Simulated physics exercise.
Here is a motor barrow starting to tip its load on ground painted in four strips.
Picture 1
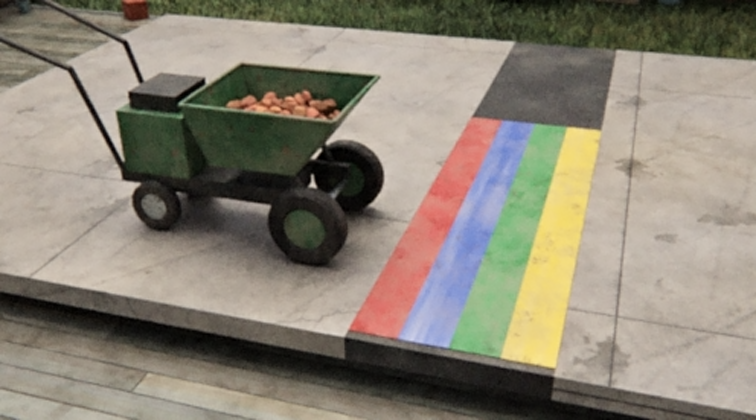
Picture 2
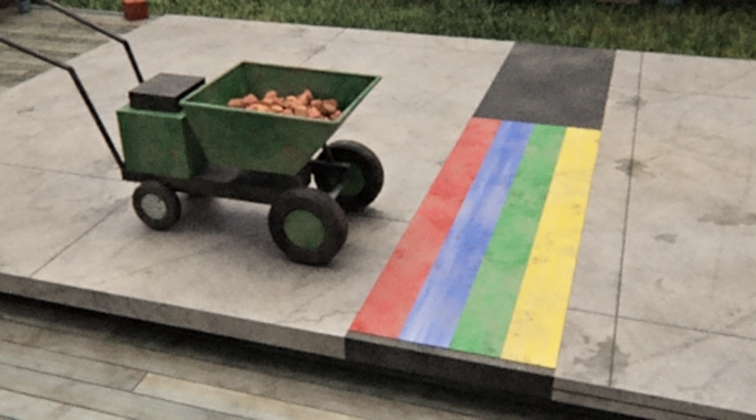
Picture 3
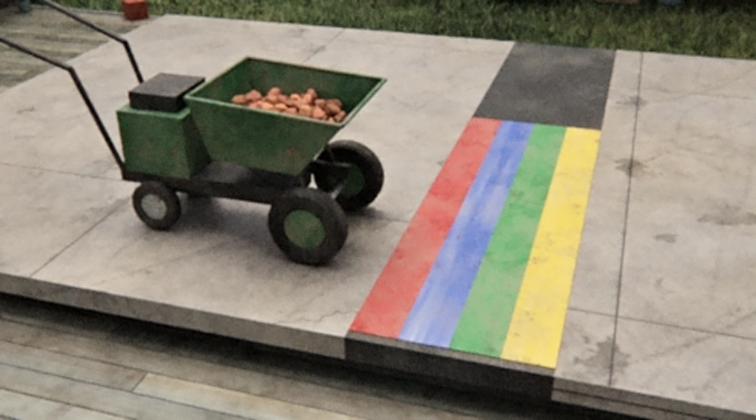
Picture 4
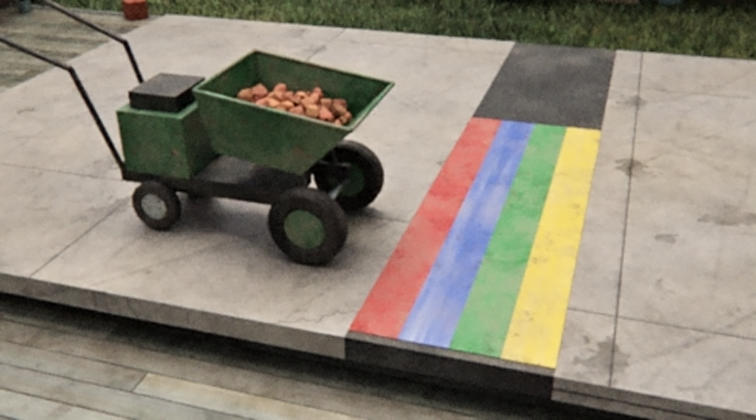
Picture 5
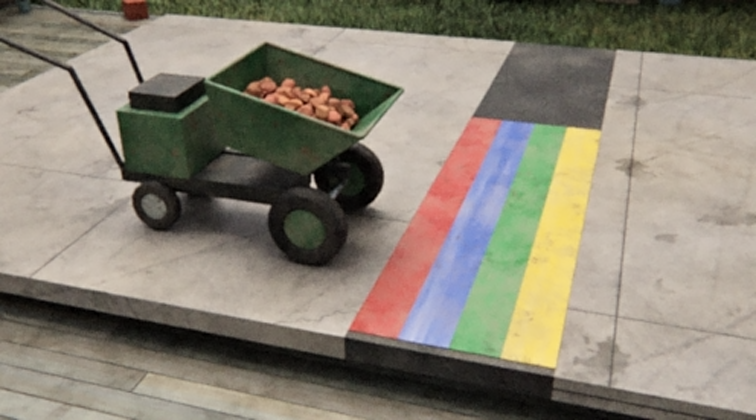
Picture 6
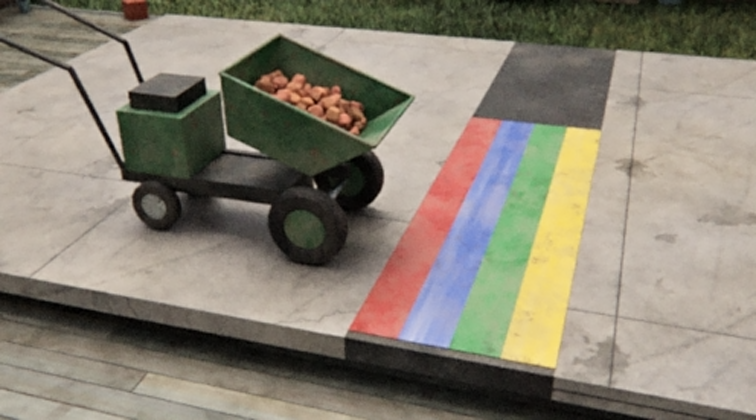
At first, a green motor barrow loaded with reddish-brown lumps stands on pale paving, its skip level, left of red, blue, green and yellow strips. Then the skip's back end slowly rises while its front lip dips rightward, until it is clearly tilted, with the lumps still inside and the wheels unmoving.
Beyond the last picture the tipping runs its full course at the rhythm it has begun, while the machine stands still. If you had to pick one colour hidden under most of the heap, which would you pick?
I would pick blue.
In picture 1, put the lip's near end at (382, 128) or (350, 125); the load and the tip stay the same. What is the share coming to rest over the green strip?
Some 40 % then some 30 %.
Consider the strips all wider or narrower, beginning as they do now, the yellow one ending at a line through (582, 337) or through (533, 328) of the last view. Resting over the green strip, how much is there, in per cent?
I'd estimate some 20 per cent, and then some 30 per cent.
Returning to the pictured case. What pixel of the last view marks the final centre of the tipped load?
I'd put the middle somewhere around (475, 247).
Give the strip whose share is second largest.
The next one is the green strip.
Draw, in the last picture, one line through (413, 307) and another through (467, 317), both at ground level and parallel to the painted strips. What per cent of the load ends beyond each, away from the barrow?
Respectively 80 and 30 %.
Just after the last frame, skip tipped steeply; every one in the skip.
A moment on, skip tipped steeply; almost all in the skip; about a tenth over the blue strip; just a few over the green strip.
Further on, skip tipped right over; roughly a quarter in the skip; just a few over the red strip; roughly half over the blue strip; roughly a quarter over the green strip; about a tenth over the yellow strip; just a few off the paint.
When it is over, skip tipped right over; about a tenth in the skip; about a tenth over the red strip; roughly half over the blue strip; roughly a quarter over the green strip; about a tenth over the yellow strip; just a few off the paint.
